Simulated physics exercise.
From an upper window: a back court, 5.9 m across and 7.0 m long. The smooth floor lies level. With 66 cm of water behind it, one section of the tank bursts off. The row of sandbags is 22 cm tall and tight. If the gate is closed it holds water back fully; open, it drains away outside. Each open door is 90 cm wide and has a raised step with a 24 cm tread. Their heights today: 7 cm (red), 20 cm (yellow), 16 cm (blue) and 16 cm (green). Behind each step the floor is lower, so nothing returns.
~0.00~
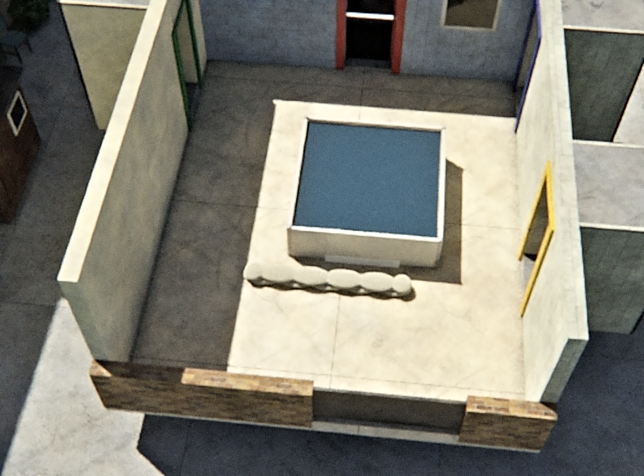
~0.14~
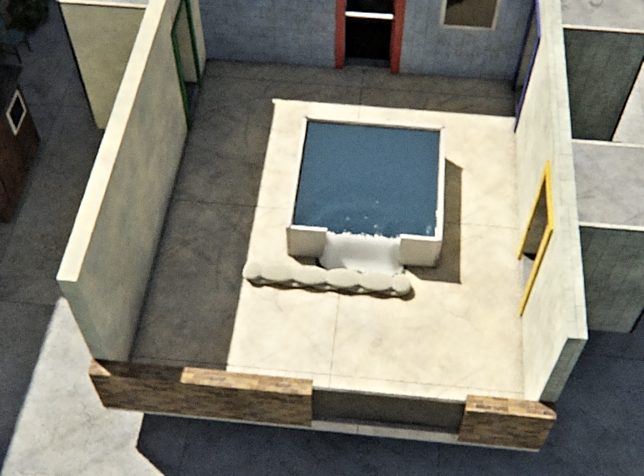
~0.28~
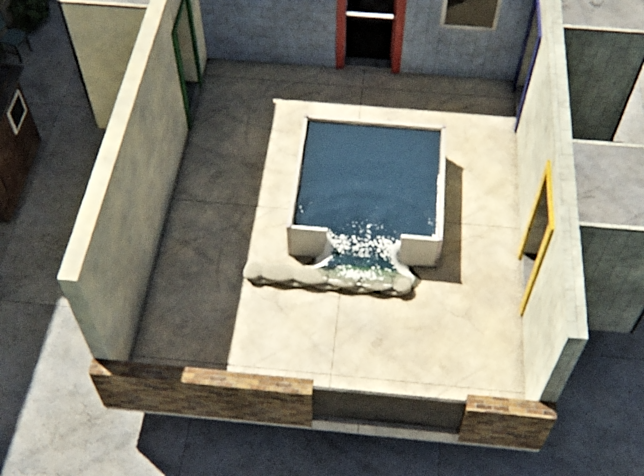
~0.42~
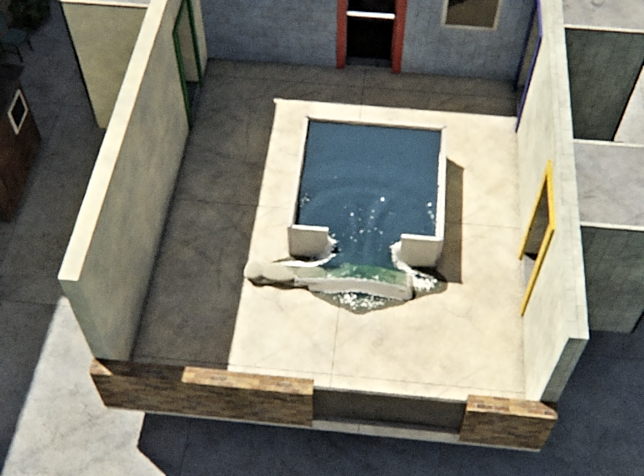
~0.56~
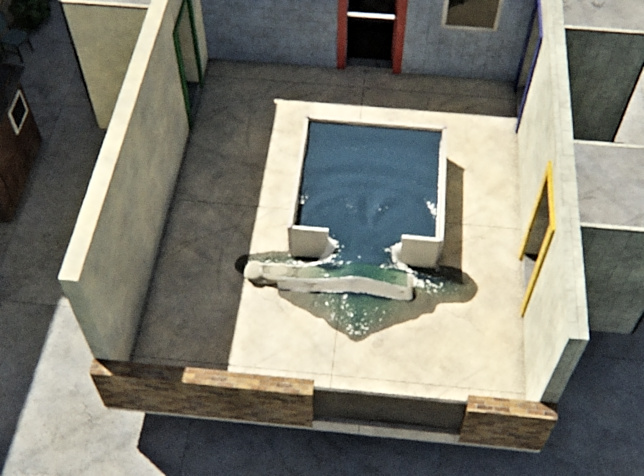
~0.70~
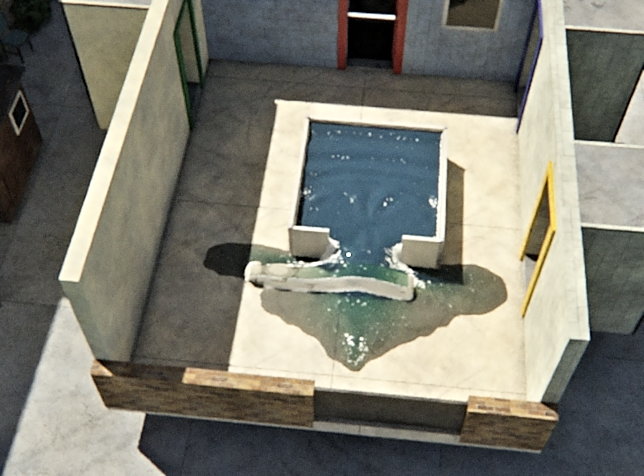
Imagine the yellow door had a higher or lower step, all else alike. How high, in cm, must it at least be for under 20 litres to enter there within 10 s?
It would have to be roughly 17 cm high.
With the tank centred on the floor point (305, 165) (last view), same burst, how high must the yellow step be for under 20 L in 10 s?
About 13.0 cm.
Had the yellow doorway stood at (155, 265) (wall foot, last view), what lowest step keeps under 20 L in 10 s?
About 11.5 cm.
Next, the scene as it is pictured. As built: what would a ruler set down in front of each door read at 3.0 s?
Depths in cm: Red 0, yellow 15, blue 0, green 1.
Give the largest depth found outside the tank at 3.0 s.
Up to some 35 cm.
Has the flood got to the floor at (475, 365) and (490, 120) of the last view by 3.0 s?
In turn: Wet, still dry.
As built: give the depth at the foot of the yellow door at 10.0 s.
Roughly 13.0 cm deep.
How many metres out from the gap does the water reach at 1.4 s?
About 3.4 m.
After 1.4 s water covers 35 % of the floor, deepest (52 cm) near (357, 274); 13 cm at the yellow door, 0 litres in over its 20 cm step.
After 3.0 s water covers 55 % of the floor, deepest (35 cm) near (357, 274); 15 cm at the yellow door, 1 litre in over its 20 cm step.
After 10.0 s water covers 95 % of the floor, deepest (20 cm) near (345, 273); 13 cm at the yellow door, 7 litres in over its 20 cm step.
At the yellow door as built, the water arrived by 0.9 s and peaked near 19 cm at 4.8 s.
With a step of 14 cm, 54 litres would have come in within the 10 s; with 19 cm, 10 litres. So under 20 litres takes about 17 cm.
